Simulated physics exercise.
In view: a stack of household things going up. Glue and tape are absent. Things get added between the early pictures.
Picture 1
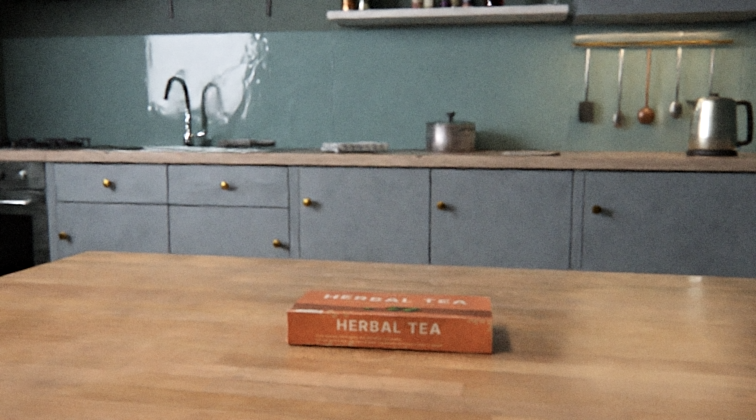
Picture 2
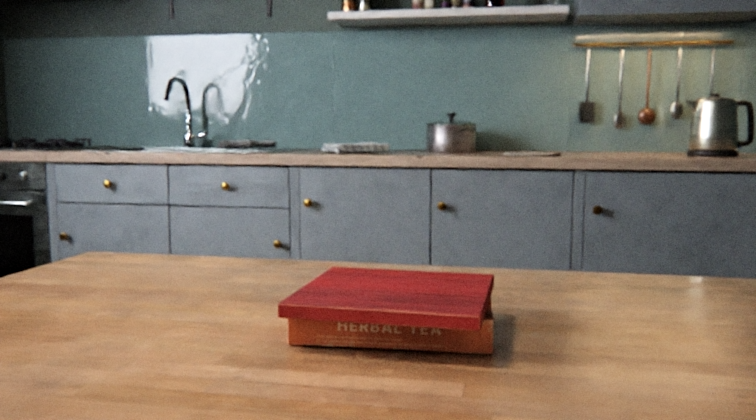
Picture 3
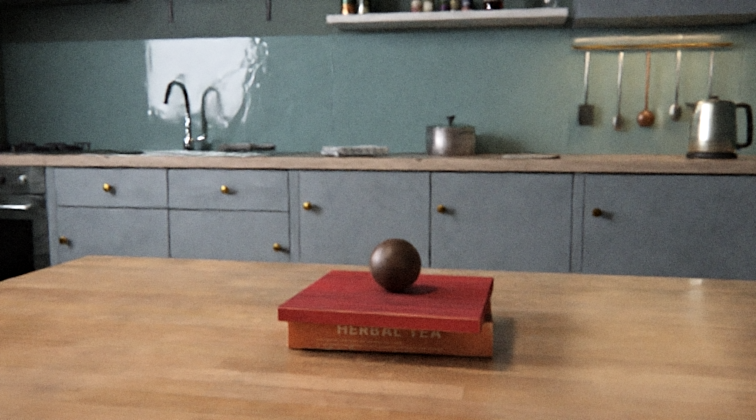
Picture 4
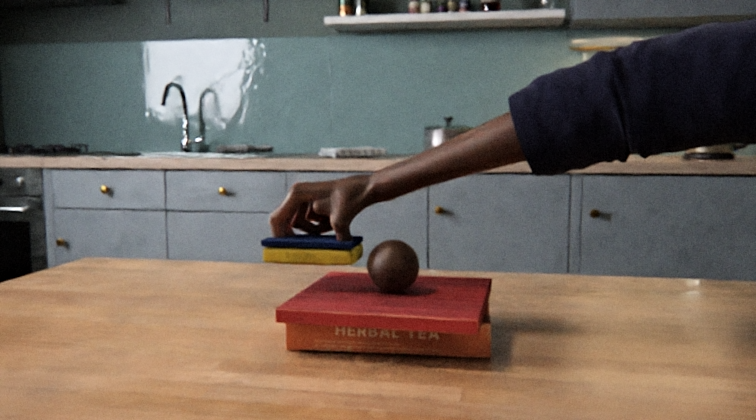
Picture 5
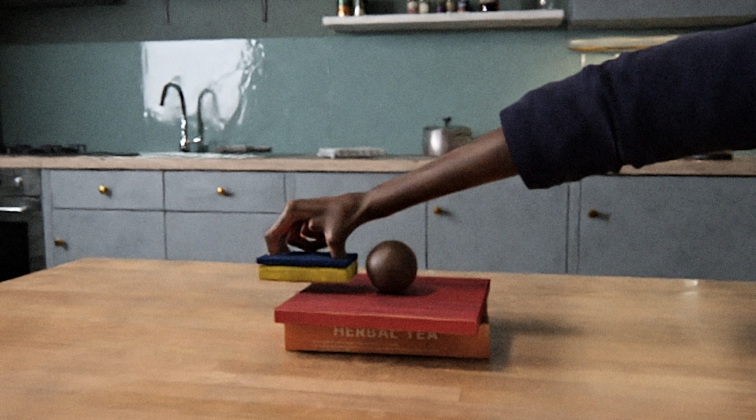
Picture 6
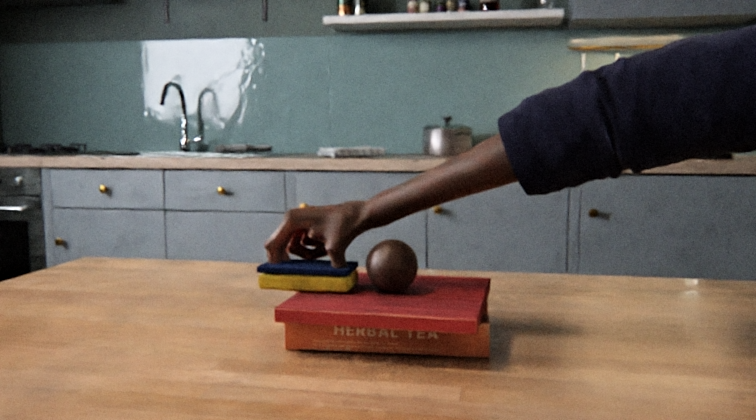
A hand lowers a yellow sponge onto the red board, left of the brown ball.
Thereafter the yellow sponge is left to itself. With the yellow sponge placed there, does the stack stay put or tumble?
I expect the stack will stand.
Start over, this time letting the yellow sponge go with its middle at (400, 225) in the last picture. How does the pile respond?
In the end the pile crashes down.
Then, 1.00 s past the last view, nothing moves.
Then, 2.00 s past the last view, things are still on the move.
Finally, all 4 still in place. Final places as the last picture's camera would see them, yellow sponge near (309, 276). The pile stays up.
